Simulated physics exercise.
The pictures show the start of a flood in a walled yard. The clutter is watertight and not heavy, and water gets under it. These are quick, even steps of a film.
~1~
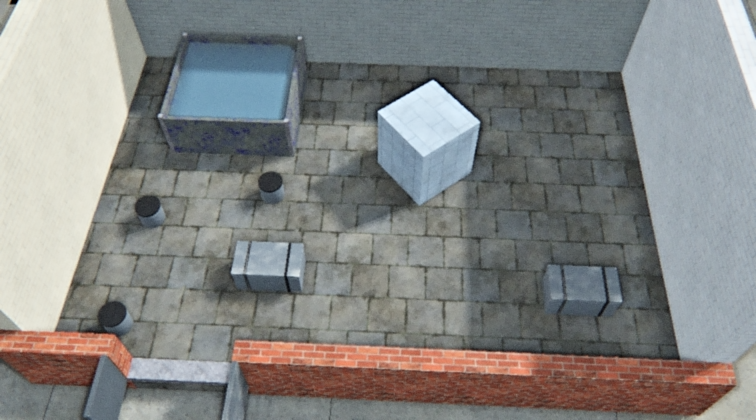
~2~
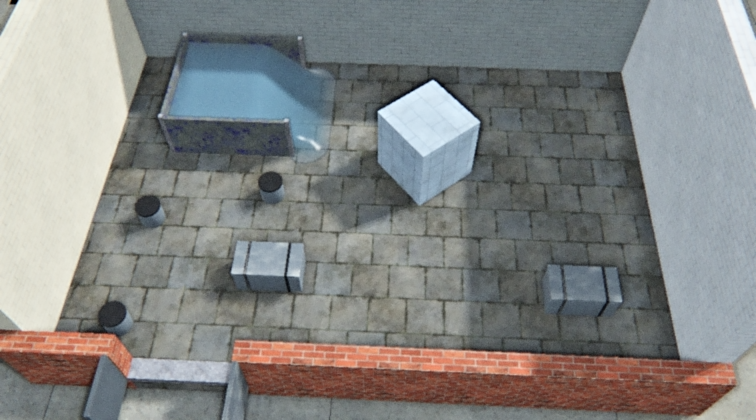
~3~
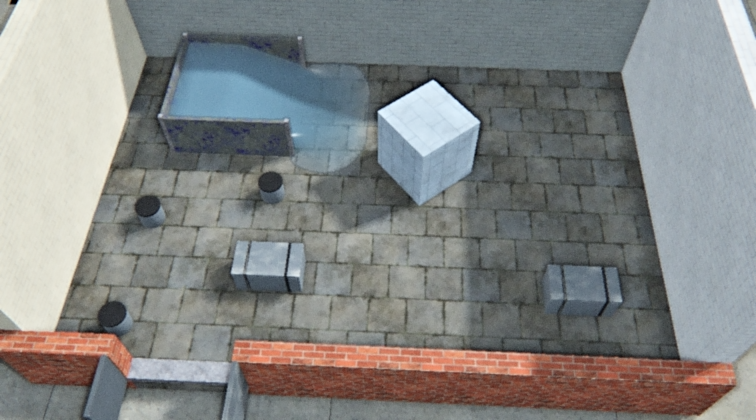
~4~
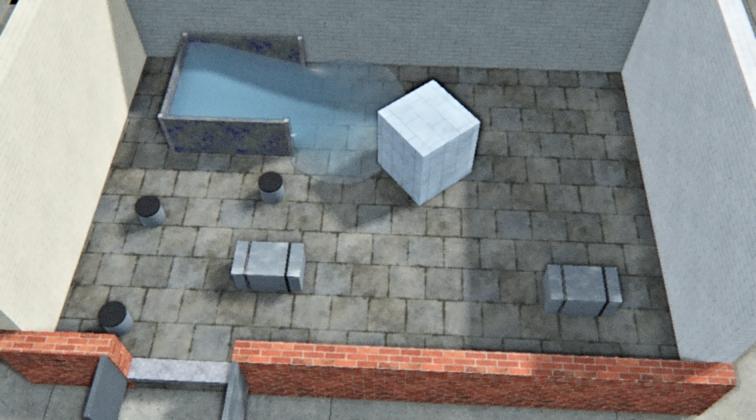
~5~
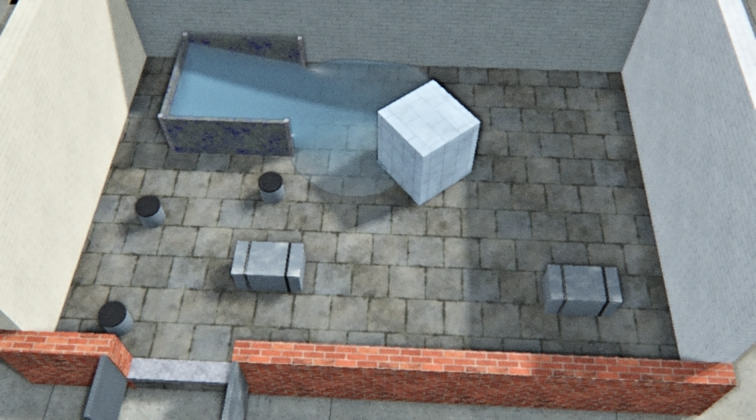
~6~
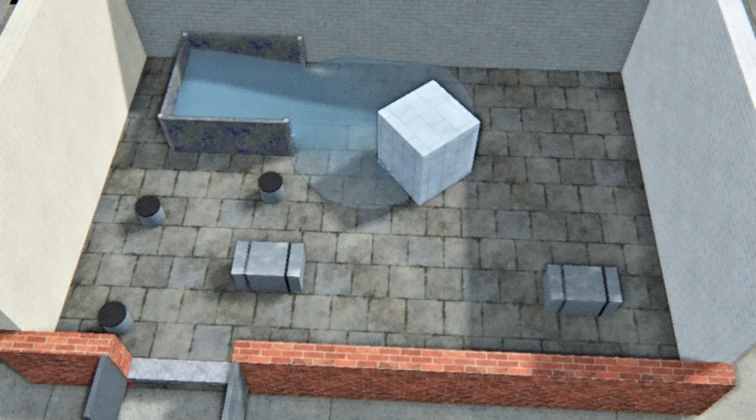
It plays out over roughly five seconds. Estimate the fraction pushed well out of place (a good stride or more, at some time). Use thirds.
Share: Less than a third.
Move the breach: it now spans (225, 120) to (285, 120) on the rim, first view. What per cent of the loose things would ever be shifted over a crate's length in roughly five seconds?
I make it 60 per cent.
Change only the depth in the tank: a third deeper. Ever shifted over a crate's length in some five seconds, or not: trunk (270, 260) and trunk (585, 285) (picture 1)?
One after the other: Not that far, that far or more.
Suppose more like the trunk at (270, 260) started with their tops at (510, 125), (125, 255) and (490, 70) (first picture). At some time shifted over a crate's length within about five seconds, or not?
As listed: Less than that, short of that, swept aside.
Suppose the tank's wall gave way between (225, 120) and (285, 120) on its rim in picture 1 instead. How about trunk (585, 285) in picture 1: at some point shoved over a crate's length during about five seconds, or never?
Answer: Less than that.
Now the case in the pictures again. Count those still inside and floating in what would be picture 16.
0 of them.
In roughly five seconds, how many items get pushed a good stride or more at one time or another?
The number is 1.
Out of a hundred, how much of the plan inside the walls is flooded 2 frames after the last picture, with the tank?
Close to 25 %.
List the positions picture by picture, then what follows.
The first picture shows a pail at (147, 205) rests on the ground; a pail at (112, 314) rests on the ground; 0 of 5 have shifted.
The second picture shows a pail at (147, 205), on the bottom; a pail at (112, 314) rests on the ground; 0 of 5 have shifted.
The third picture shows a pail at (147, 205) rests on the ground; a pail at (112, 314), on the bottom; 0 of 5 have shifted.
The fourth picture shows a pail at (147, 205), on the bottom; a pail at (112, 314), on the bottom; 0 of 5 have shifted.
The fifth picture shows a pail at (147, 205) rests on the ground; a pail at (112, 314) rests on the ground; 0 of 5 have shifted.
The sixth picture shows a pail at (147, 205) rests on the ground; a pail at (112, 314) rests on the ground; 0 of 5 have shifted.
A moment on, 0 of 5 are well off their spots; 0 afloat.
Next, 0 of 5 are well off their spots; 0 afloat.
Later, 0 of 5 are well off their spots; 0 afloat.
In the end, 1 of 5 are well off their spots, and 1 have been at some point; 1 afloat.
